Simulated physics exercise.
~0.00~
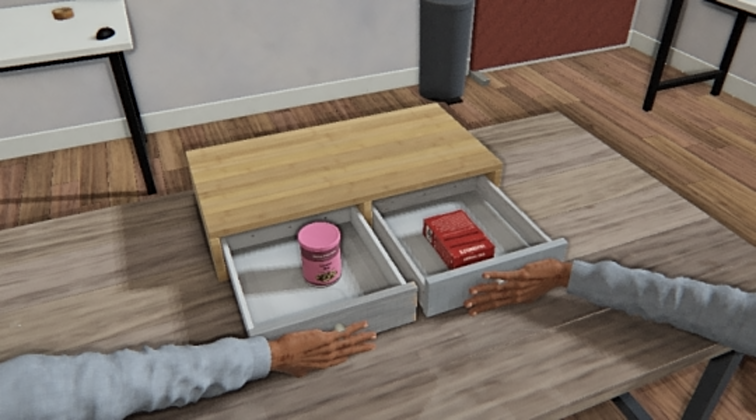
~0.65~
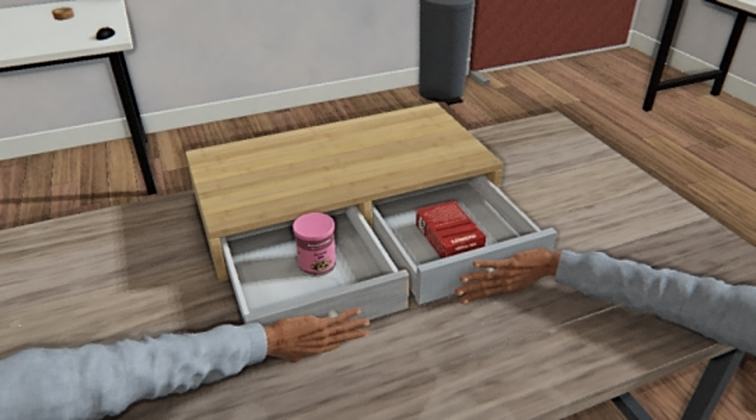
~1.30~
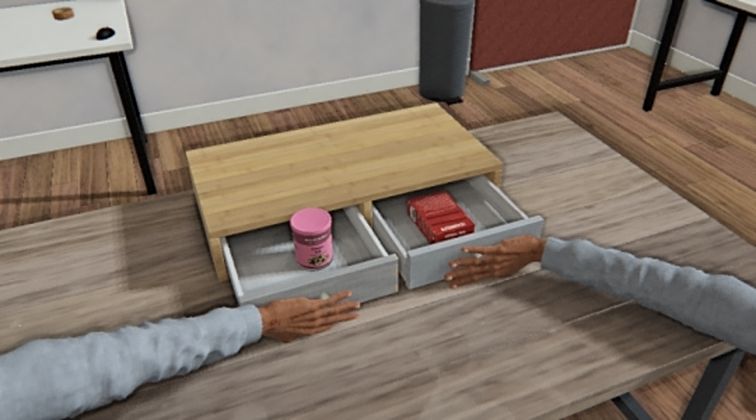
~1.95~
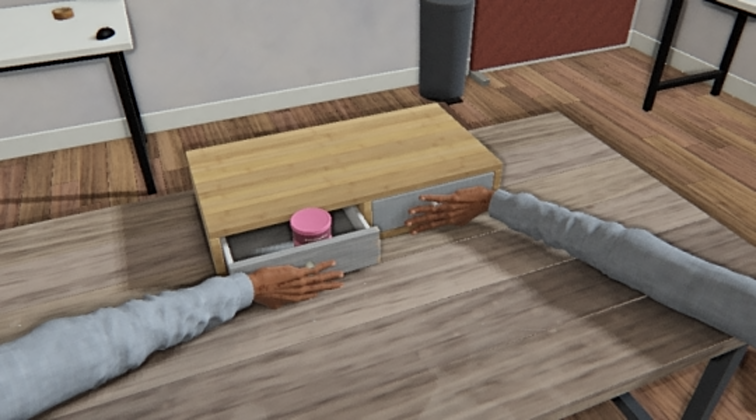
On a wooden table, two hands pushed in the open drawers of a small chest, the left holding an upright pink tin and the right a red packet; the right drawer closed fully, but the left one jammed partly open.
